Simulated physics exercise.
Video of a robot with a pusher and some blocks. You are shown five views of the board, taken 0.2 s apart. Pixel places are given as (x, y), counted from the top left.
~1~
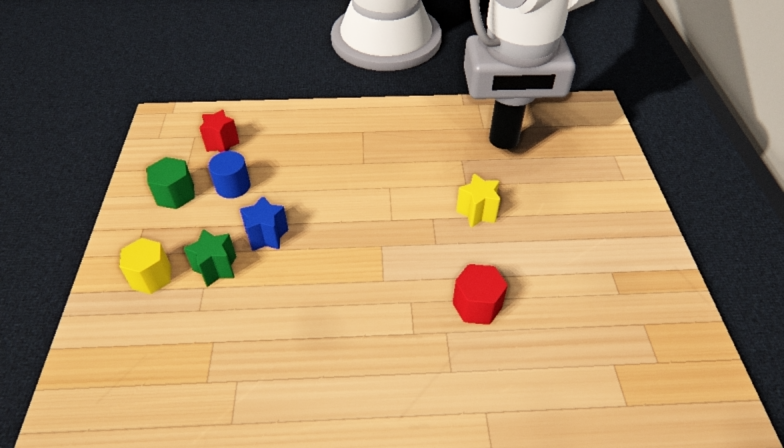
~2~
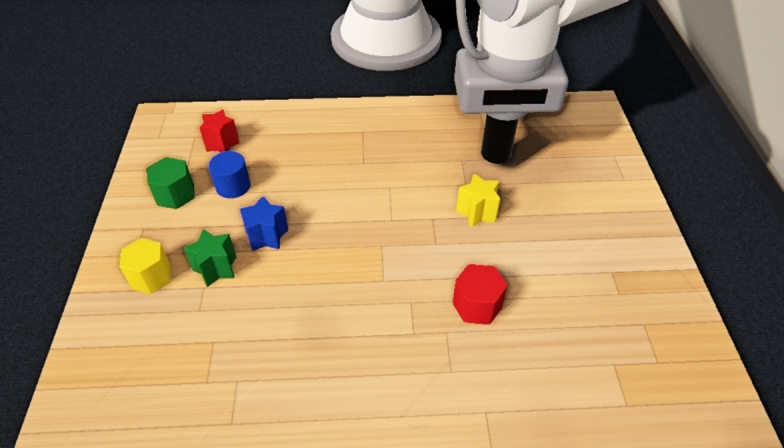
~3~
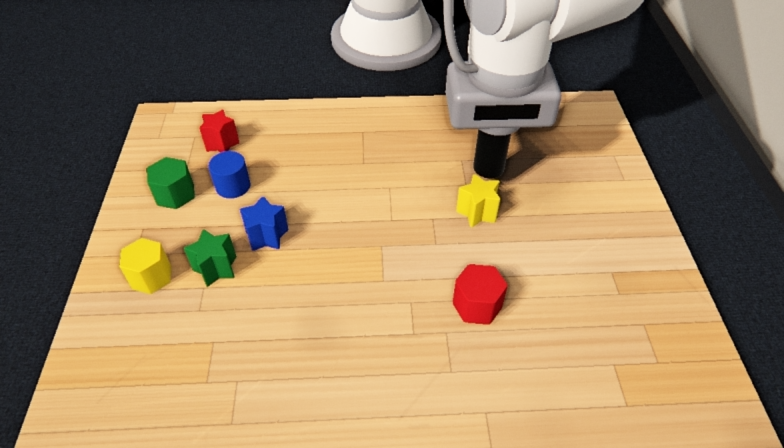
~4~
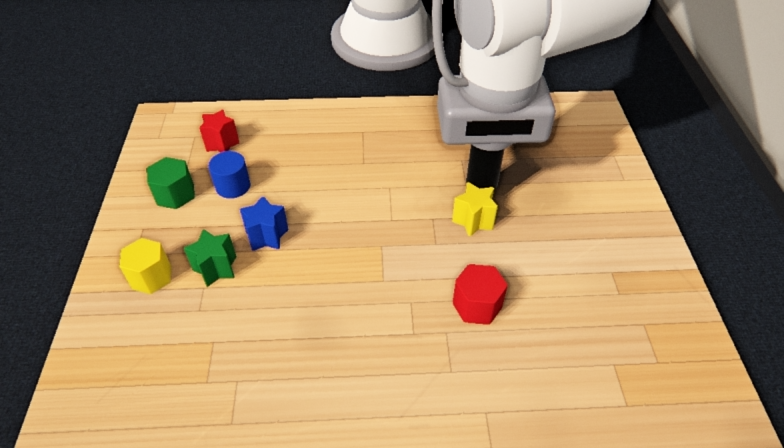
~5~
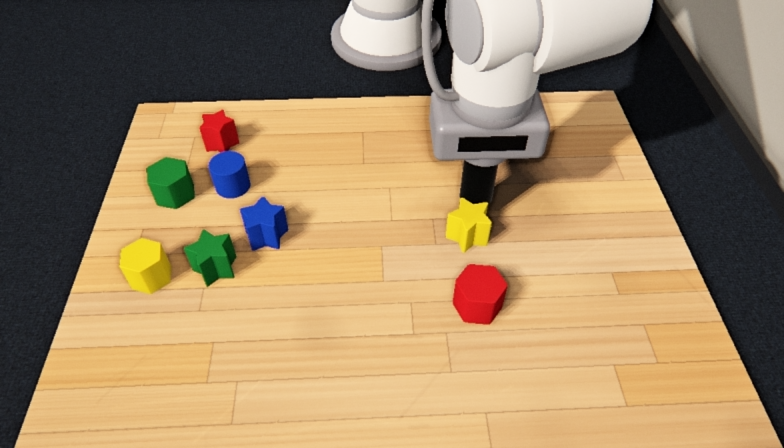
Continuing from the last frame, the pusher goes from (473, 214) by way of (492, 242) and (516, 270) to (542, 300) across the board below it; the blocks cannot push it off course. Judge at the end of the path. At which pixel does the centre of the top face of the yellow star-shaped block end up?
Around (475, 237).
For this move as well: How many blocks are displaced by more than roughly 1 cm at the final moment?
Count: 1.
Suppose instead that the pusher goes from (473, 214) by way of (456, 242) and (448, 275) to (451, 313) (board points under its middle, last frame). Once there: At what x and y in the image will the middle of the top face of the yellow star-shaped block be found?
At (443, 319).
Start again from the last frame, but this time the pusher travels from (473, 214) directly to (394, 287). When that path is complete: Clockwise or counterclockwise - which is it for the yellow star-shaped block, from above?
Its rotation is counterclockwise.
What follows on the original path. One third of the way, pusher at (496, 226); yellow star-shaped block at (473, 234), turned 40° clockwise.
Two thirds of the way, pusher at (521, 255); yellow star-shaped block at (475, 237), turned 60° clockwise.
At the end, pusher at (548, 284); yellow star-shaped block at (475, 237), turned 60° clockwise; red hexagonal block not moved.
